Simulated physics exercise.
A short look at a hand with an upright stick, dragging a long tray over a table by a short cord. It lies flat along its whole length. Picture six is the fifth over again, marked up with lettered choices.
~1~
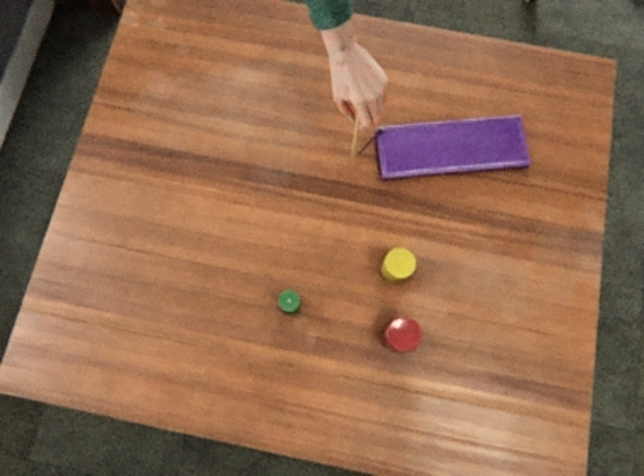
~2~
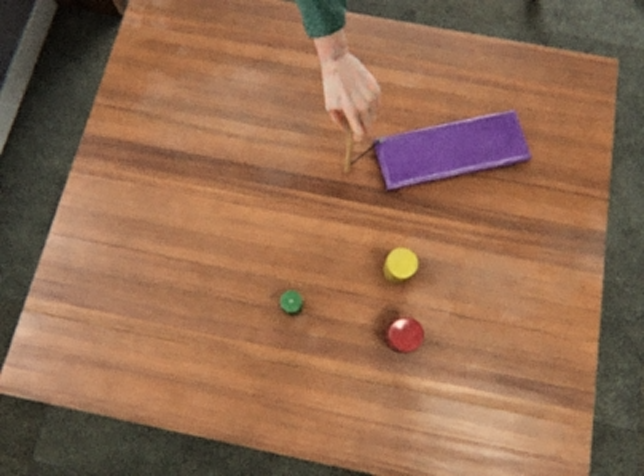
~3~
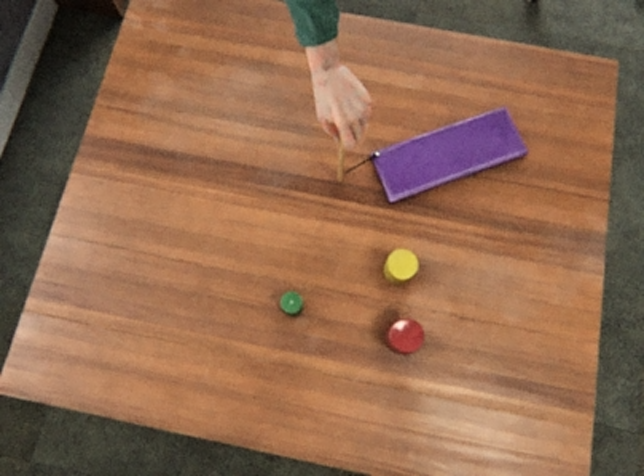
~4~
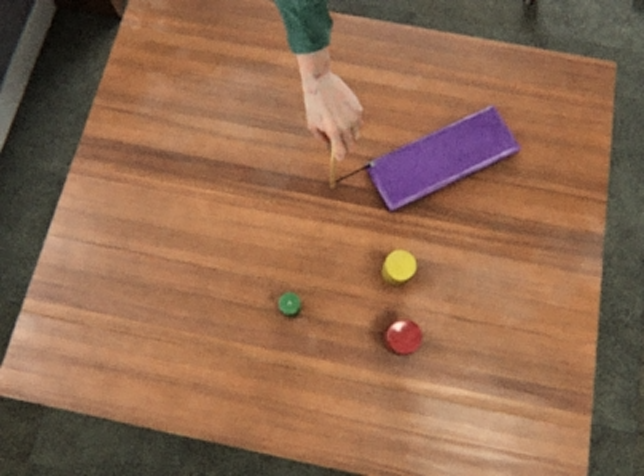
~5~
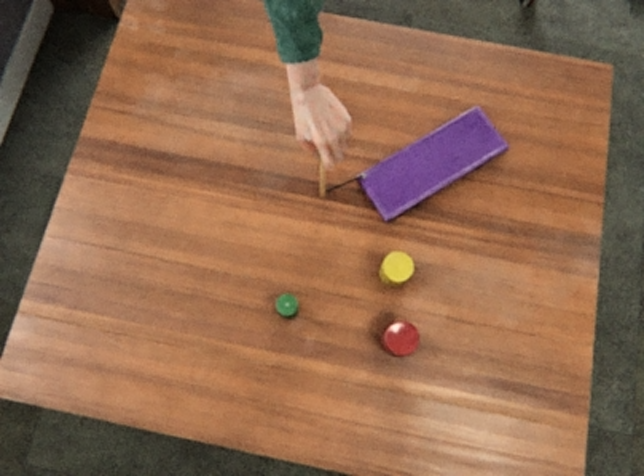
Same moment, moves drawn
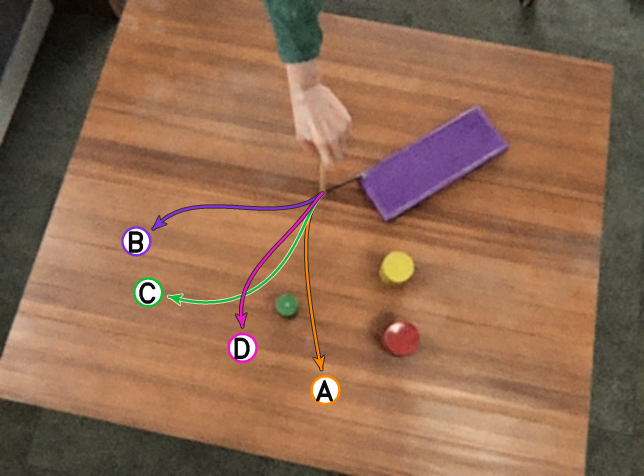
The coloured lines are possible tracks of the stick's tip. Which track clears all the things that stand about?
B.
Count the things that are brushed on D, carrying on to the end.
In all, one.
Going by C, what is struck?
The green candle.
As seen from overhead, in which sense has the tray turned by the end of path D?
Anticlockwise.
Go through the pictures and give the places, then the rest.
In the first picture, purple tray (453, 146); yellow jar (398, 267); green candle (290, 303).
In the second picture, purple tray (453, 148); green candle (292, 303).
In the third picture, purple tray (450, 152); yellow jar (400, 268).
In the fourth picture, purple tray (444, 156); red jar (402, 338).
In the fifth picture, purple tray (434, 161); green candle (288, 307); red jar (400, 339); yellow jar (396, 270).
On the copy, A from (323, 193) via (307, 276) to (322, 369); B from (323, 193) via (237, 207) to (153, 229); C from (323, 193) via (266, 282) to (169, 297); D from (323, 193) via (271, 252) to (243, 327).
On B. First, foot of the stick (262, 209), middle of the tray (377, 179).
Then, foot of the stick (198, 208), middle of the tray (316, 190).
Finally, foot of the stick (150, 235), middle of the tray (267, 200); nothing has been touched.
By contrast, A meets the yellow jar and red jar; C meets the green candle; D meets the green candle.
